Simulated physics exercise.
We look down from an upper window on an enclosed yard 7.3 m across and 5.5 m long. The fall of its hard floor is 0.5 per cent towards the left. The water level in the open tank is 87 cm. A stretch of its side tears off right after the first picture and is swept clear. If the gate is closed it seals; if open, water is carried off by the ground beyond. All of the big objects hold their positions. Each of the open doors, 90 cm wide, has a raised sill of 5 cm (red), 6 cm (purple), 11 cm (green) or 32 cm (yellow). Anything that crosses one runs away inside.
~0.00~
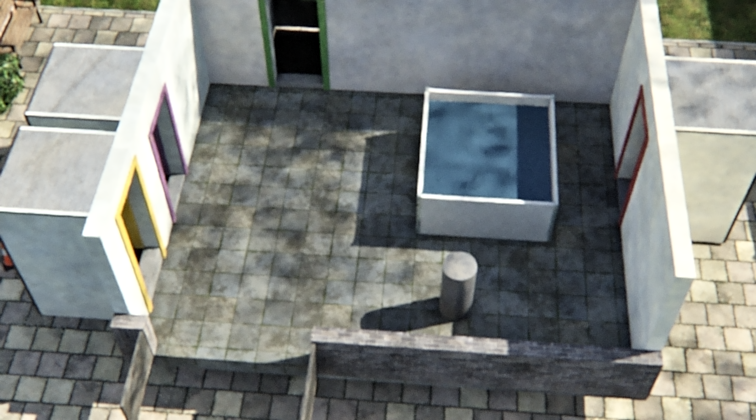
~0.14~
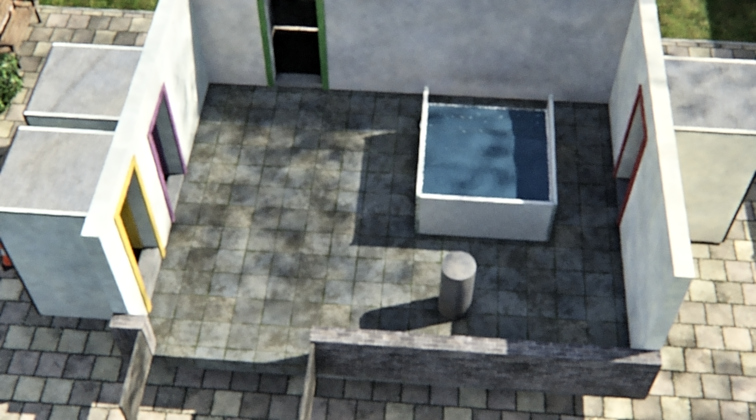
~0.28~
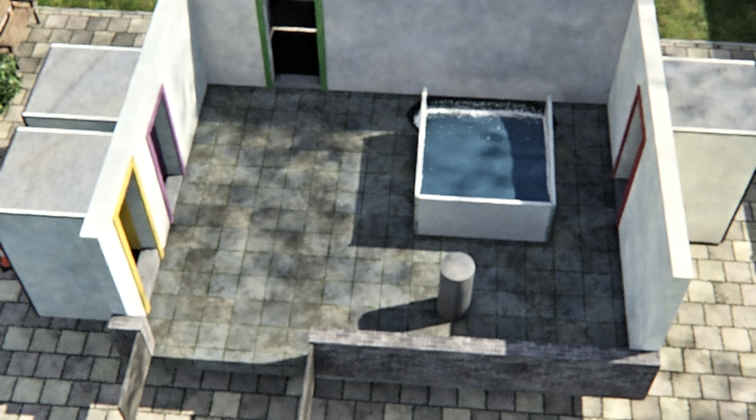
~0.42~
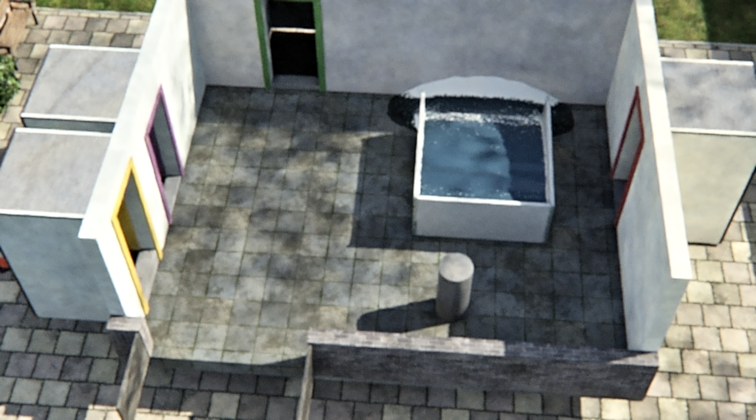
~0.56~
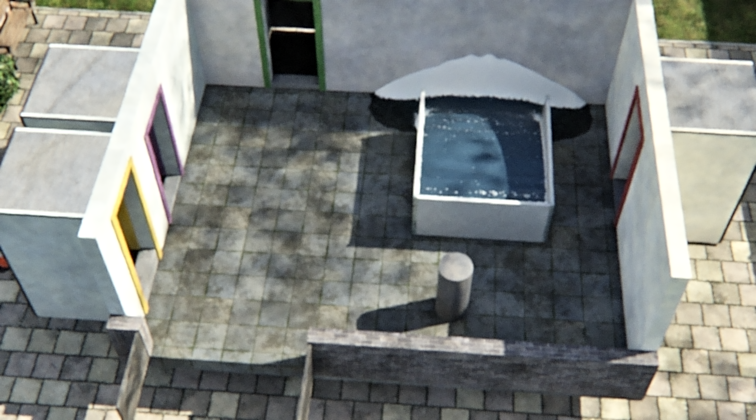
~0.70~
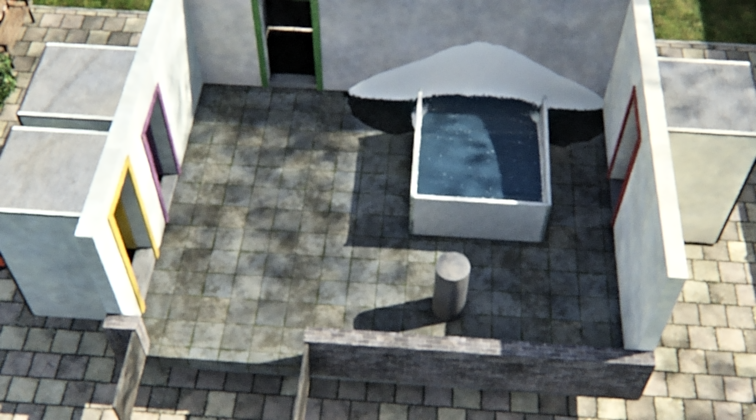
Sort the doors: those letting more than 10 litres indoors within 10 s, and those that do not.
The red door is among those letting more in; the purple door is among those letting more in; the green door is among those that do not; the yellow door is among those that do not.
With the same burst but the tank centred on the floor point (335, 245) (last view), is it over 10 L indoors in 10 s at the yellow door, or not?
Against the limit, the yellow door gets no more than that.
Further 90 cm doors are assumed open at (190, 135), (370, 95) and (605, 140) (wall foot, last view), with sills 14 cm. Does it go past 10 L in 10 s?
In turn: Beyond it, beyond it, beyond it.
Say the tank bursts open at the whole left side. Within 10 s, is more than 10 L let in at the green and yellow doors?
Result: Green limit passed, yellow limit not passed.
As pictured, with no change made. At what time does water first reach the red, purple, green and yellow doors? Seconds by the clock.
Door times: Red 1.3 s / purple 2.2 s / green 1.0 s / yellow 2.8 s.
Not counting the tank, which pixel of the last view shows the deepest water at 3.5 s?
In the last picture, around (617, 373).
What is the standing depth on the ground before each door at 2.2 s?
In cm: Red 11, purple 8, green 10, yellow 0.
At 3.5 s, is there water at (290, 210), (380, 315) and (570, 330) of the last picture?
In turn: Under water, still dry, flooded.
After 1.4 s water covers 20 % of the floor and is deepest (67 cm) near (596, 107); red door 4 cm at the sill, 0 L in, purple door not reached, green door 7 cm at the sill, 0 L in, yellow door not reached.
After 2.2 s water covers 45 % of the floor and is deepest (54 cm) near (596, 107); red door 11 cm at the sill, 2 L in, purple door 8 cm at the sill, 0 L in, green door 10 cm at the sill, 0 L in, yellow door not reached.
After 3.5 s water covers 65 % of the floor and is deepest (34 cm) near (617, 373); red door 10 cm at the sill, 19 L in, purple door 13 cm at the sill, 41 L in, green door 7 cm at the sill, 0 L in, yellow door 9 cm at the sill, 0 L in.
After 6.0 s water covers 85 % of the floor and is deepest (21 cm) near (596, 115); red door 7 cm at the sill, 34 L in, purple door 8 cm at the sill, 72 L in, green door 5 cm at the sill, 0 L in, yellow door 6 cm at the sill, 0 L in.
After 10.0 s water covers 95 % of the floor and is deepest (13 cm) near (437, 99); red door 5 cm at the sill, 40 L in, purple door 8 cm at the sill, 85 L in, green door 5 cm at the sill, 0 L in, yellow door 12 cm at the sill, 0 L in.
